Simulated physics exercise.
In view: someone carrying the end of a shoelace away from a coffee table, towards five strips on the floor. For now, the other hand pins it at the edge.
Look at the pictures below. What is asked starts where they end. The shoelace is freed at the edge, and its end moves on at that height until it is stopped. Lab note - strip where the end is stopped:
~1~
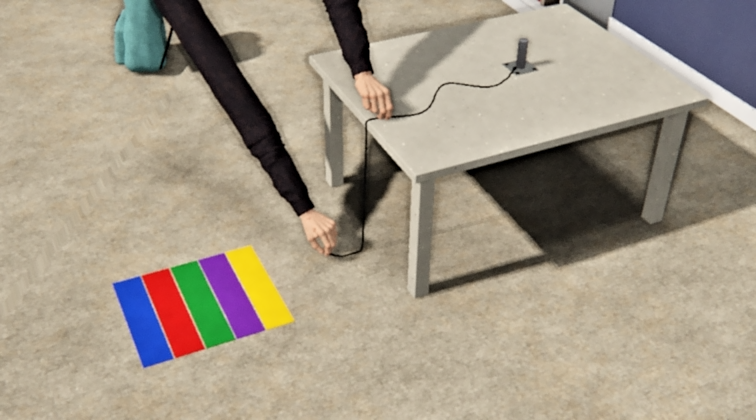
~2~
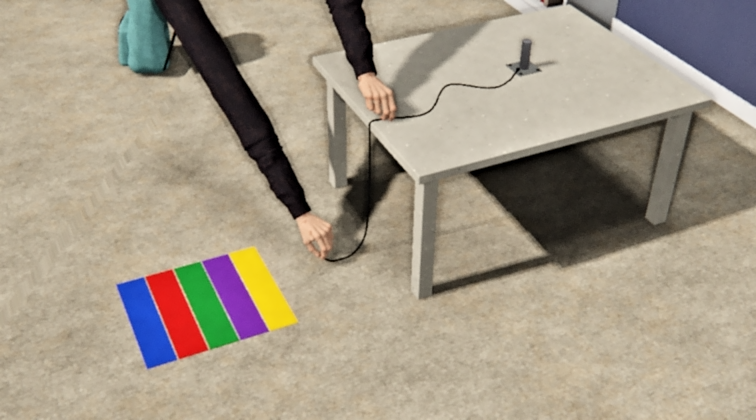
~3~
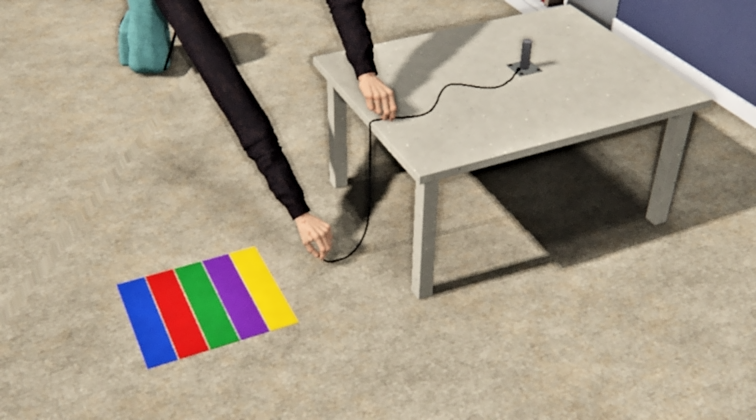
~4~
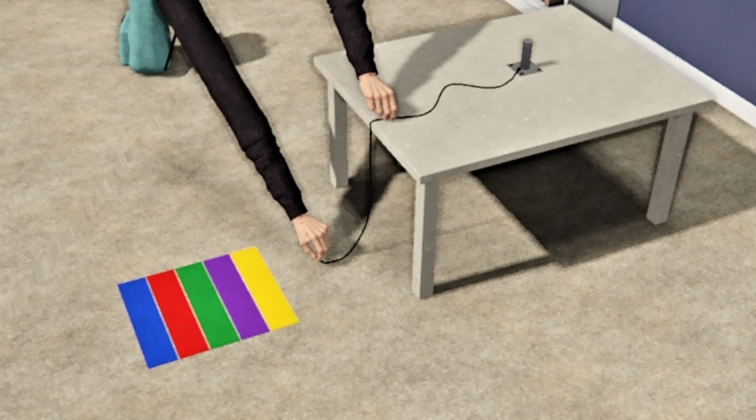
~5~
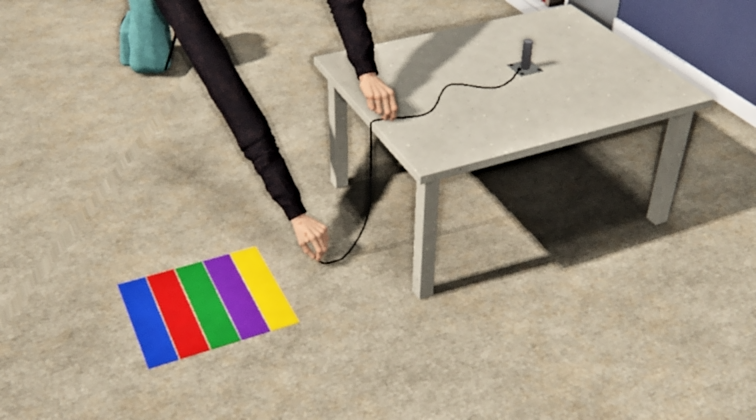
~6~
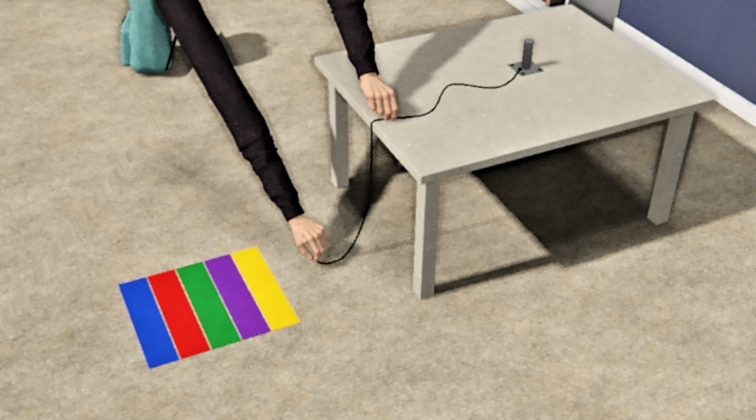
Green strip.
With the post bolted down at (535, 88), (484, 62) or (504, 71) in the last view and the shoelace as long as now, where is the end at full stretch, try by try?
The first try gives about (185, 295), the second about (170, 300) and the third about (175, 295).
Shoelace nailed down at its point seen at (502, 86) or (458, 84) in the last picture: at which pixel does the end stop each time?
(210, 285) and (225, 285).
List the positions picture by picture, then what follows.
The first picture shows end (325, 253); yellow (273, 311); purple (244, 320); green (214, 328); red (183, 338); blue (153, 347).
The second picture shows end (321, 256); shoelace through (507, 82) (452, 84) (425, 114) (370, 131) (369, 186) (363, 240).
The third picture shows end (320, 256).
The fourth picture shows end (317, 257); shoelace through (508, 82) (453, 84) (426, 114) (371, 131) (370, 186) (358, 240).
The fifth picture shows end (316, 257).
The sixth picture shows end (314, 258); shoelace through (509, 81) (454, 84) (427, 114) (372, 131) (371, 186) (355, 241).
Soon after, end near (251, 276); over yellow.
Then, end near (222, 285); over purple.
At full stretch, end near (205, 290); over green. The green one.
